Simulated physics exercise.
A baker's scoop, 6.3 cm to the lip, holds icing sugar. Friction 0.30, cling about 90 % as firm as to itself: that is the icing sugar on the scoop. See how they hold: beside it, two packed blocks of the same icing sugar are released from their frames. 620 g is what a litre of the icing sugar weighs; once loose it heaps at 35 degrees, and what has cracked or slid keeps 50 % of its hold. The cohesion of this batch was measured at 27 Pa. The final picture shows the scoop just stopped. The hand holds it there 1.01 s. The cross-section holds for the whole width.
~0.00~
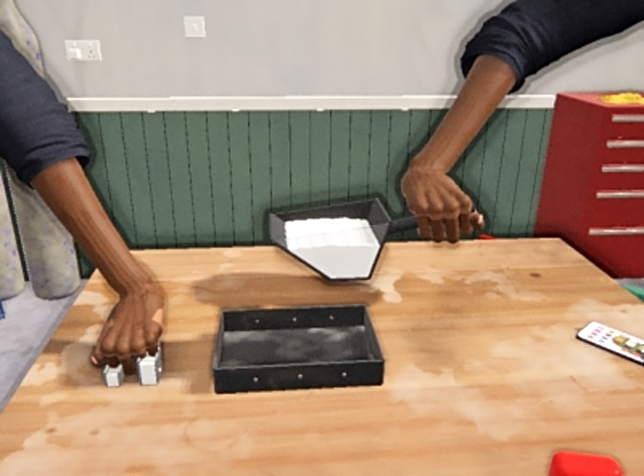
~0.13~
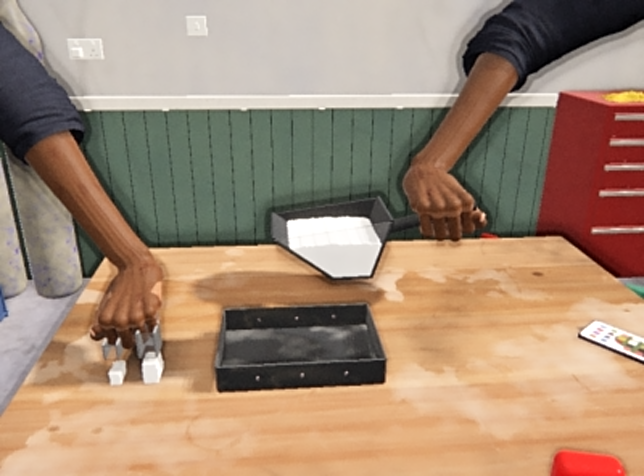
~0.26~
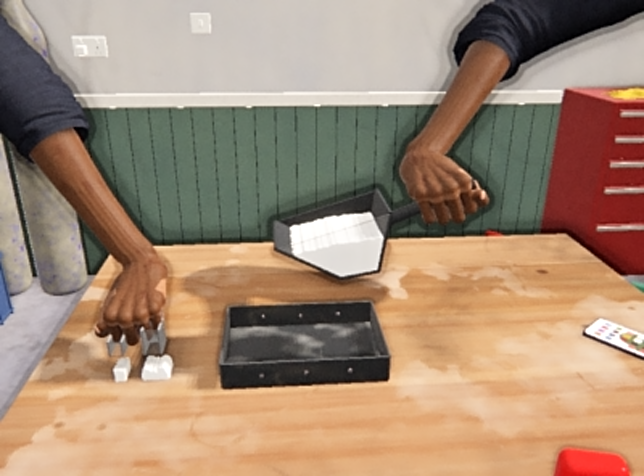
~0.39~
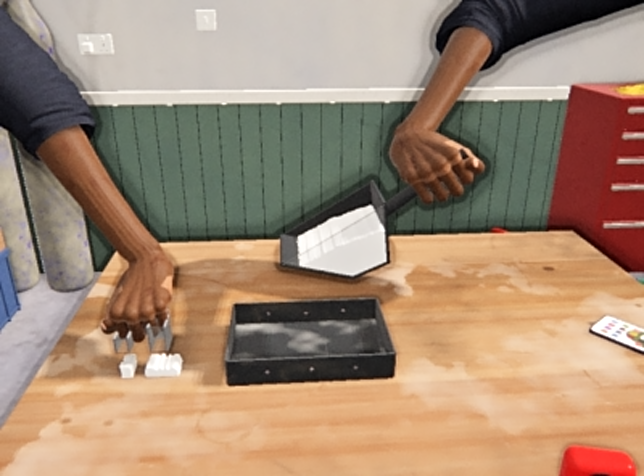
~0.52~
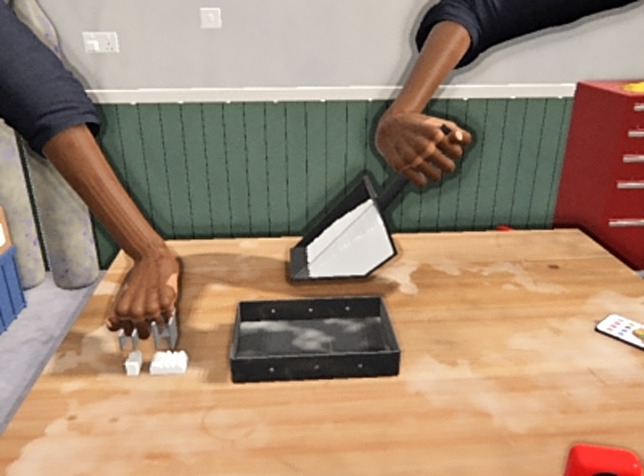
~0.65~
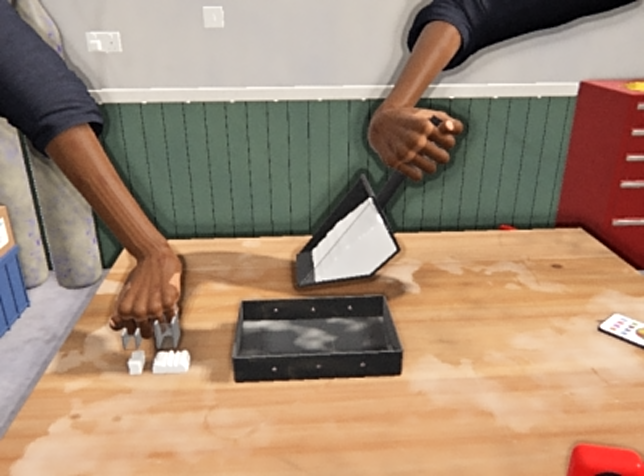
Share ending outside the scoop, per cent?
0 %.
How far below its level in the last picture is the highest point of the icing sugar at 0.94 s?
Measured change: About 0.0 cm.
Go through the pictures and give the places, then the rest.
The first frame shows lip at (273, 239), tilt 0 degrees; crest of the icing sugar at (331, 244); block heights 2.1 cm, 3.8 cm (left to right).
The second frame shows lip at (275, 238), tilt 0 degrees; crest of the icing sugar at (336, 243); block heights 2.1 cm, 3.4 cm (left to right).
The third frame shows lip at (277, 248), tilt 9 degrees; crest of the icing sugar at (379, 239); block heights 2.1 cm, 2.3 cm (left to right).
The fourth frame shows lip at (283, 263), tilt 24 degrees; crest of the icing sugar at (383, 231); block heights 2.1 cm, 1.8 cm (left to right).
The fifth frame shows lip at (293, 278), tilt 38 degrees; crest of the icing sugar at (380, 225); block heights 2.1 cm, 1.7 cm (left to right).
The sixth frame shows lip at (299, 284), tilt 44 degrees; crest of the icing sugar at (379, 224); block heights 2.1 cm, 1.7 cm (left to right).
After 0.79 s, the scoop is at 44 degrees and 0 % has left it.
After 0.94 s, the scoop is at 44 degrees and 0 % has left it.
After 1.10 s, the scoop is at 44 degrees and 0 % has left it.
After 1.26 s, the scoop is at 44 degrees and 0 % has left it.
After 1.36 s, the scoop is at 44 degrees and 0 % has left it.
